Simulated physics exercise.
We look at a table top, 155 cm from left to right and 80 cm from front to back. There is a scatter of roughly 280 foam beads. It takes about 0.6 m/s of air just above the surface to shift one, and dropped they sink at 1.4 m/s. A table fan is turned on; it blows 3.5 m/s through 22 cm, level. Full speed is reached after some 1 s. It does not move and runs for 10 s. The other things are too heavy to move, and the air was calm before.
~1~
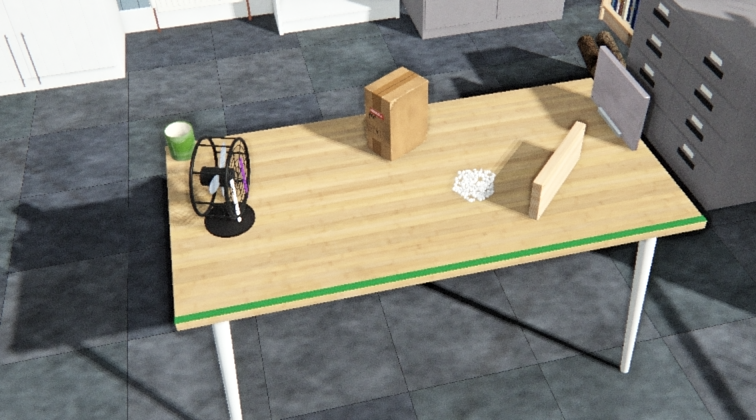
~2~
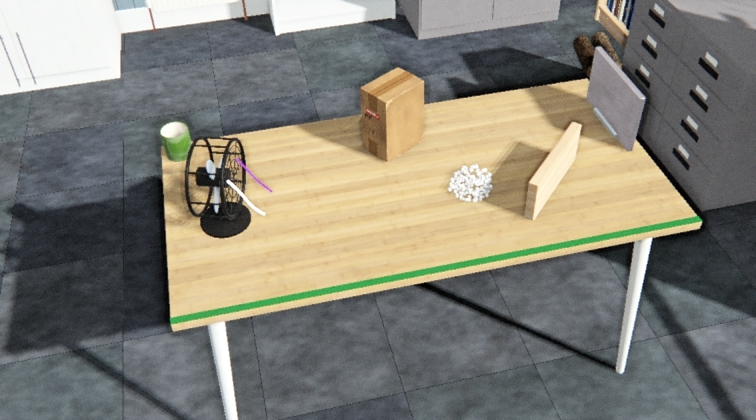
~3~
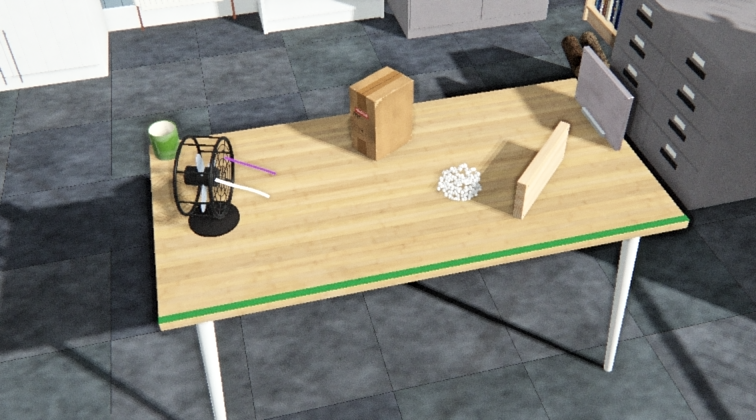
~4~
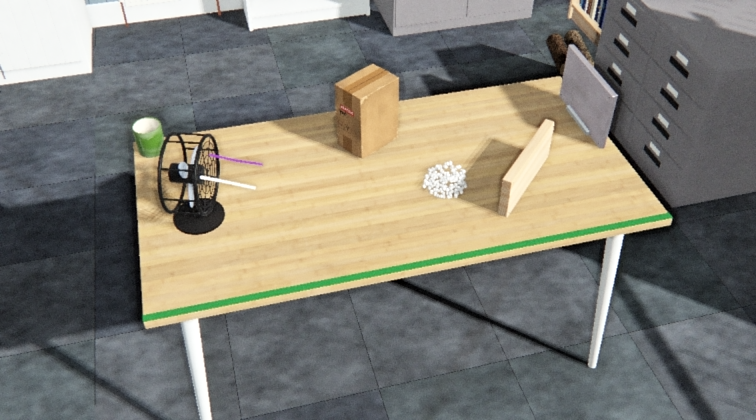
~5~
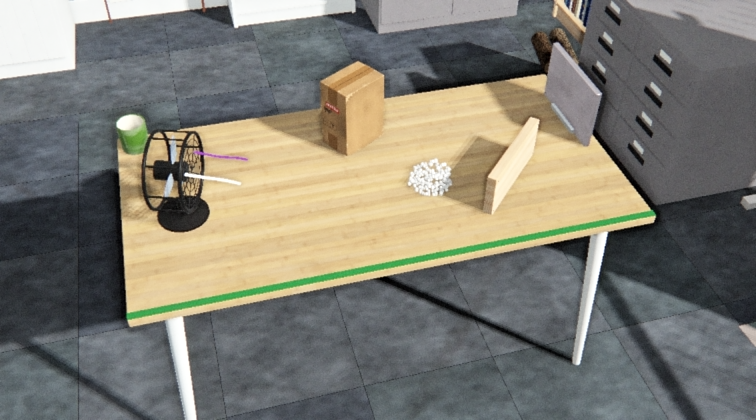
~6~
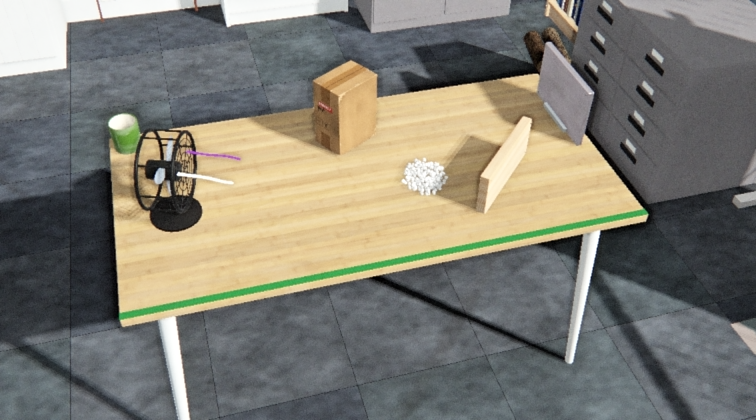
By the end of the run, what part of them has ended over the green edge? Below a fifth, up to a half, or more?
Of the foam beads, not even a fifth end over the green edge.
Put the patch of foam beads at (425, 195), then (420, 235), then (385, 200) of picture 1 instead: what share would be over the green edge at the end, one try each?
In that order: 0 %, 90 %, 1 %.
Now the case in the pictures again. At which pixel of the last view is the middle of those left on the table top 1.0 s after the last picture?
At about (470, 106).
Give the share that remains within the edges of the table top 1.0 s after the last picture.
Near 100 %.
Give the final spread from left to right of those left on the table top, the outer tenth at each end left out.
About 40 cm.
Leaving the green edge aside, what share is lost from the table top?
Near 30 %.
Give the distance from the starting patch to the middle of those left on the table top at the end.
About 40 cm.
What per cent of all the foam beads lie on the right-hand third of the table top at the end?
Some 50 per cent.
Then, 1.0 s after the last picture, 73 % are on the move or not yet settled, 0 % are over the green edge; the middle of those still in play is near (470, 106).
Then, 2.2 s after the last picture, 38 % are on the move or not yet settled, 0 % are over the green edge; the middle of those still in play is near (472, 107).
Then, 4.6 s after the last picture, 30 % are on the move or not yet settled, 0 % are over the green edge; the middle of those still in play is near (471, 111).
Then, 9.1 s after the last picture, at the end, 0 % are over the green edge; the middle of those still in play is near (473, 113).
